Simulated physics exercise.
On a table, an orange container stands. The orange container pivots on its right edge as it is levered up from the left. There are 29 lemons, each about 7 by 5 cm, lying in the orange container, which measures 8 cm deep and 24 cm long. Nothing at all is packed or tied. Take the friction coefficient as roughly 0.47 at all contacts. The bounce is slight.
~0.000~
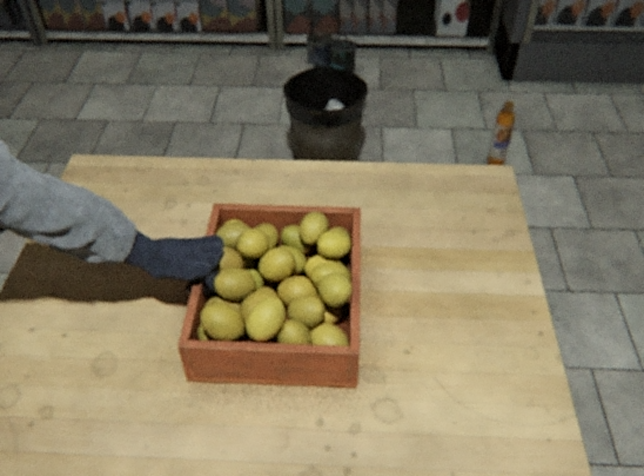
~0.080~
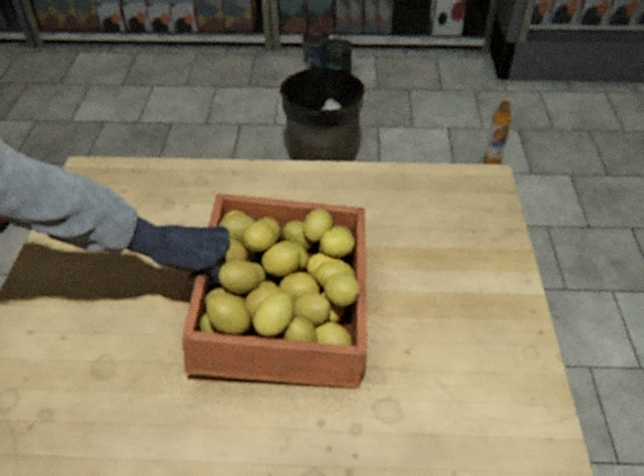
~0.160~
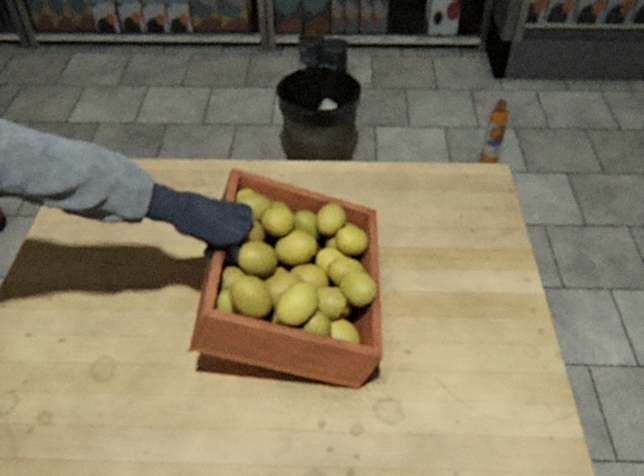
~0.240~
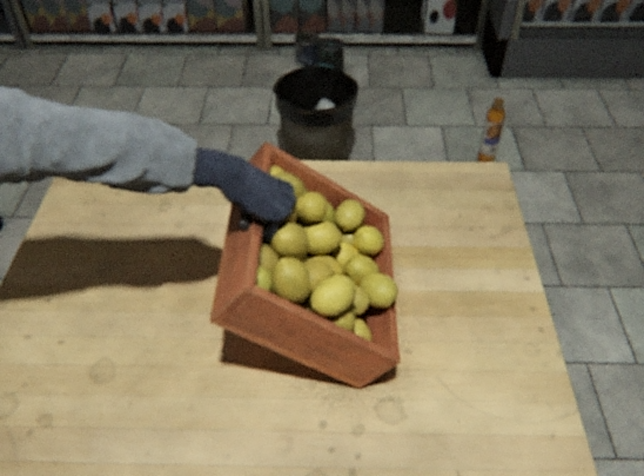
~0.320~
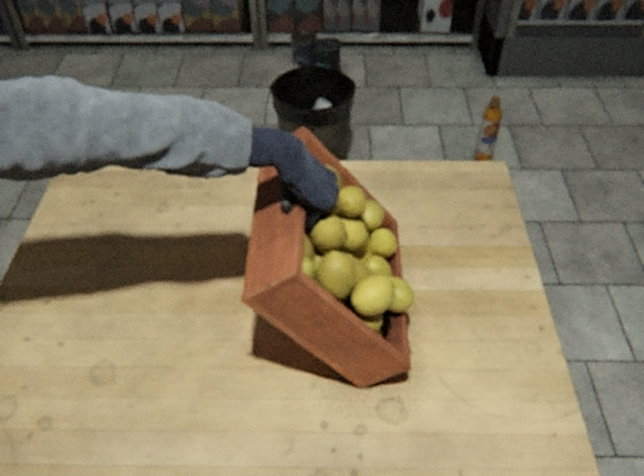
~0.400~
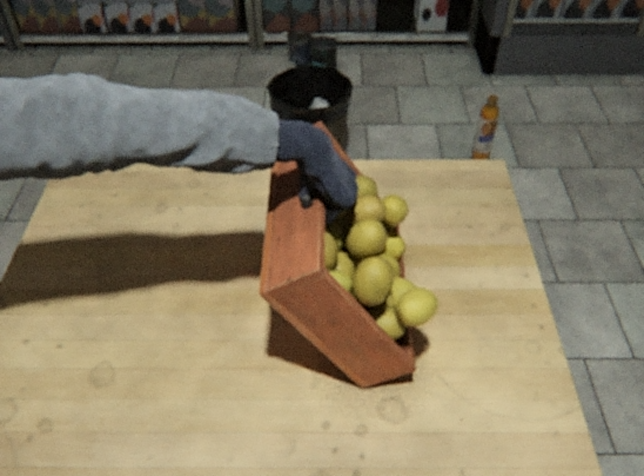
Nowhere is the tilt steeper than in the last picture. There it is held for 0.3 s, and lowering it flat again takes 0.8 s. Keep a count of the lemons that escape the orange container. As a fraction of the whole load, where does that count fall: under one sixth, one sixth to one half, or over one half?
Share lost: One sixth up to half.
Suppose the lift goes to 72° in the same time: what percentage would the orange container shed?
Then it's 60 per cent for the orange container.
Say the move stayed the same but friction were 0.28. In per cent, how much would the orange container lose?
Then the orange container sheds 20 per cent of its load.
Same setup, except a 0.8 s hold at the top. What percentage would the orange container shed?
The orange container would shed 30 percent of its load.
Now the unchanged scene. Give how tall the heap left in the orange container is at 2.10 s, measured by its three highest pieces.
I'd say some 10 cm high.
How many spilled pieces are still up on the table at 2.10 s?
Around 6 in all.
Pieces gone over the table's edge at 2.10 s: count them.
Roughly 3.
After 0.67 s, tilt 58°; 6 of 29 out of the orange container.
After 1.01 s, tilt 39°; 9 of 29 out of the orange container.
After 1.49 s, tilt 0°; 9 of 29 out of the orange container.
Outcome (at 2.10 s), 9 of 29 out of the orange container. Asked share, 9 of 29, 31 per cent.
